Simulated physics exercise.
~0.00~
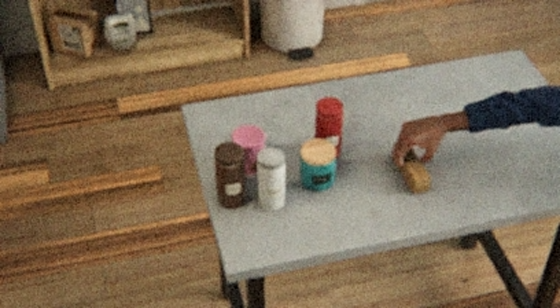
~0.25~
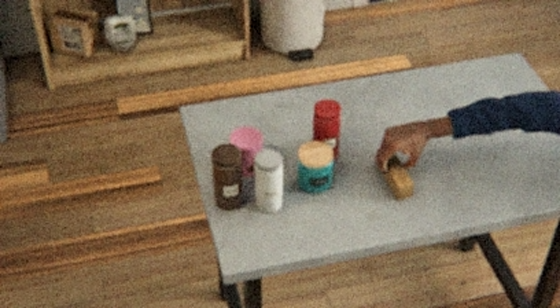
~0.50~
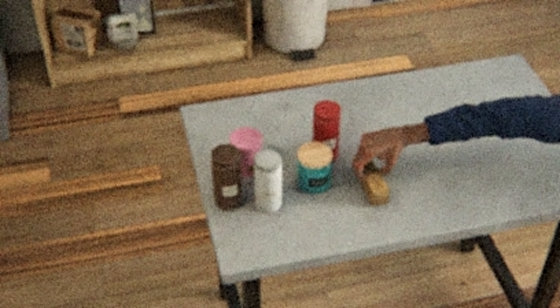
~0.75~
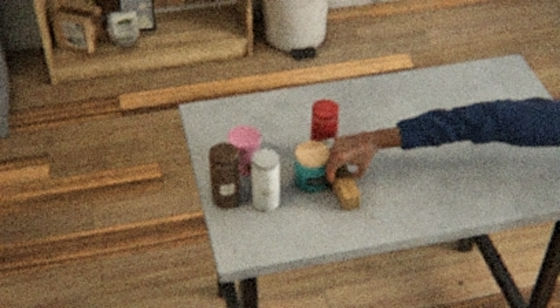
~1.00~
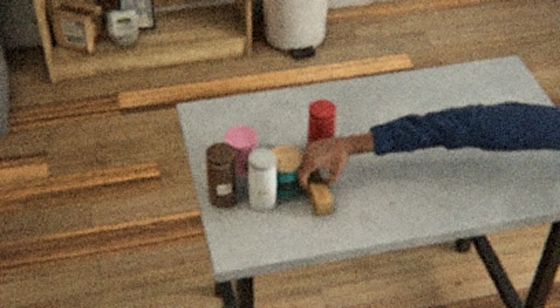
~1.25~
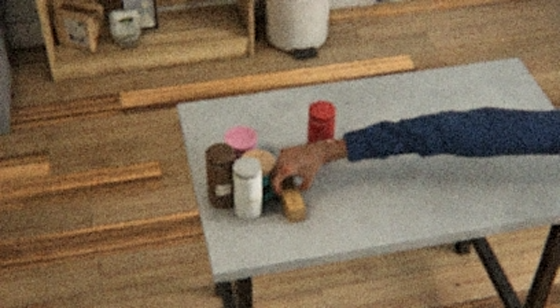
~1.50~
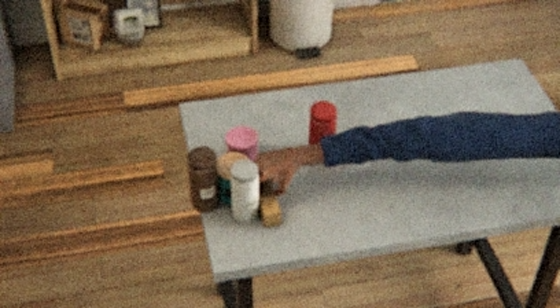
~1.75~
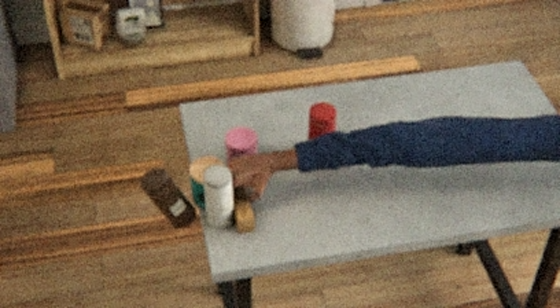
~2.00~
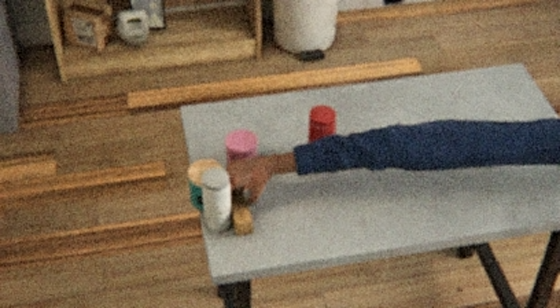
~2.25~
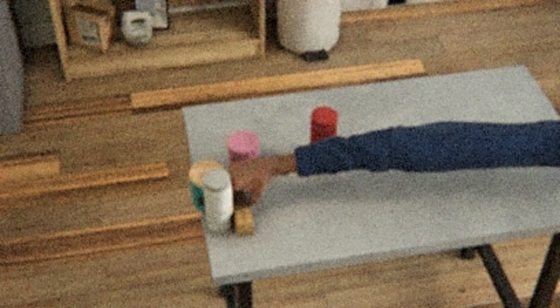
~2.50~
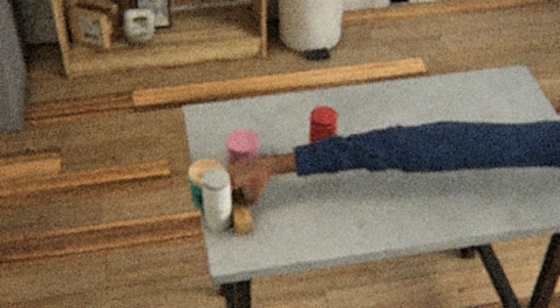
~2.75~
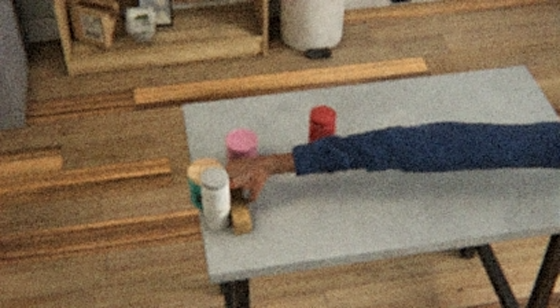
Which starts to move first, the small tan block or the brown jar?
The small tan block starts first, sliding left under the hand. The brown jar only moves later, once the block has been pushed close to the cluster's left side.
A hand in a dark blue sleeve reaches in from the right over a grey table, seen from above in a room with a wooden floor and a low shelf behind. Near the table's left end stand a brown jar, a white jar, a turquoise jar with a tan lid, a pink tin and a red jar. The hand slides a small tan block leftward, and the turquoise jar shifts, then the white one. The brown jar is shoved to the edge, tips and drops out of sight. The hand stops with the turquoise and white jars upright by the edge, the pink tin and red jar still in place.
